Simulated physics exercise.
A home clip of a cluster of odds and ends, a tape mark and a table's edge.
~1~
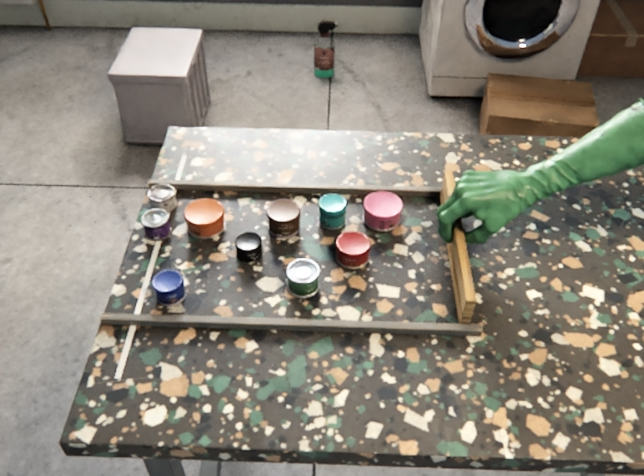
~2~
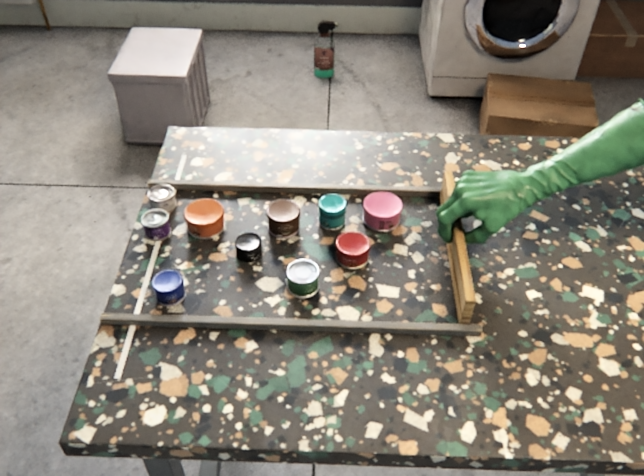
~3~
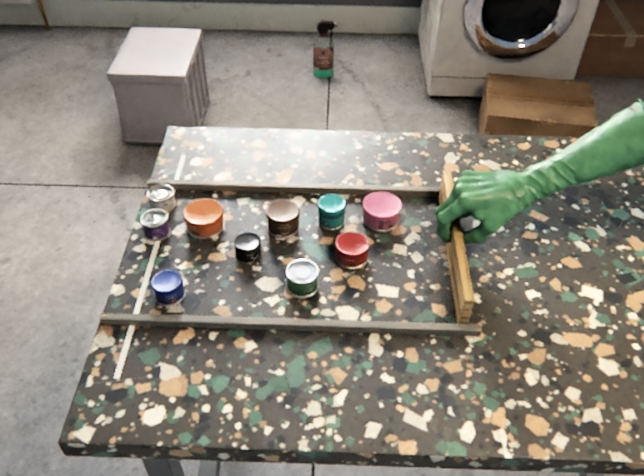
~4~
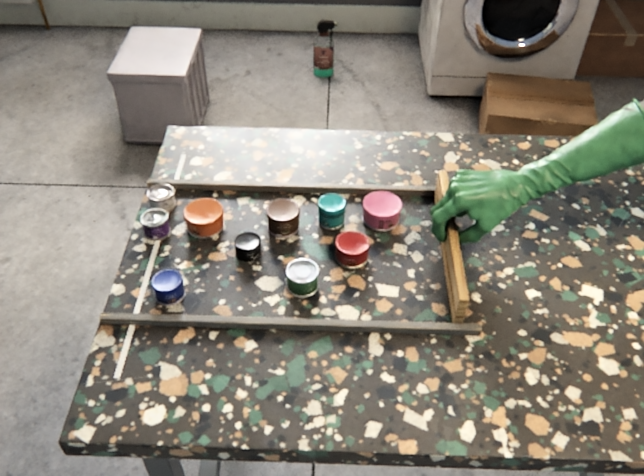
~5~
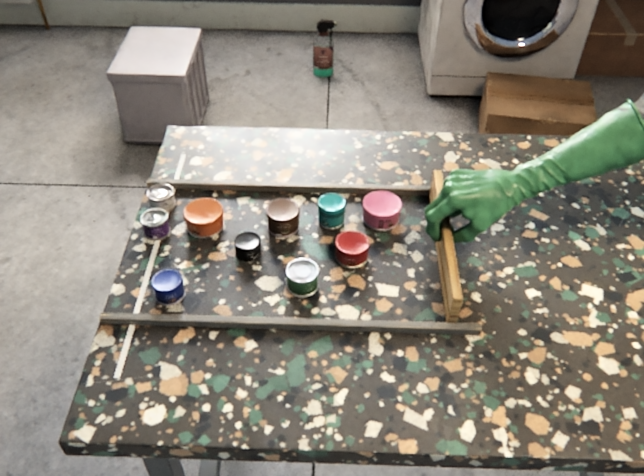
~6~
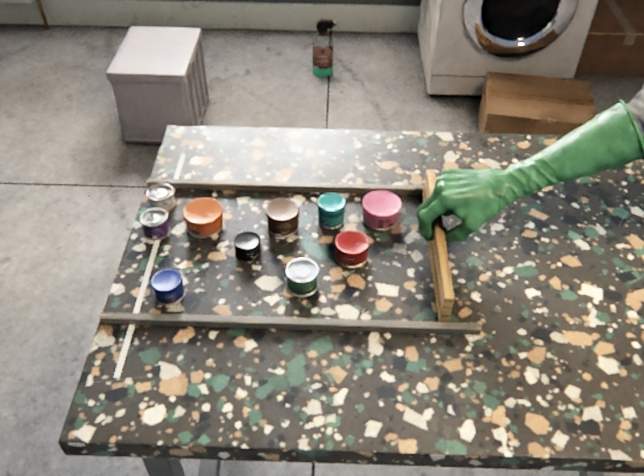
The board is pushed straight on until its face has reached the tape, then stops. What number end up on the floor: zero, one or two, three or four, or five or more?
The number that fall off is five or more.
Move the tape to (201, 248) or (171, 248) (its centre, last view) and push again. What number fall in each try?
Try by try, 1 and 3.
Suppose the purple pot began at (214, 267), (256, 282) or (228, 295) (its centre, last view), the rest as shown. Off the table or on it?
In turn it is lost; stays on; stays on.
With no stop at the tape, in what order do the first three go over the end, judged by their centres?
Earliest first: The purple pot, the white pot, the orange tin.
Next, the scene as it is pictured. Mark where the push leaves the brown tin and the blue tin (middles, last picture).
The brown tin stops around (143, 222); the blue tin around (123, 295).
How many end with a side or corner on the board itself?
That makes 5.
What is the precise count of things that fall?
The count is 5.
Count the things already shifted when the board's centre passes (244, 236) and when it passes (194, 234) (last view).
8 and 10.
Early on, none off yet; white pot at rest near (162, 199); purple pot at rest near (155, 224); blue tin at rest near (168, 287).
A while later, none off yet; white pot travelled a little near (153, 195); purple pot leaning a little near (121, 233); blue tin travelled a little near (157, 291).
Finally, the number that fall off is five or more; lost, turquoise tin, black tub, orange tin, purple pot and white pot.
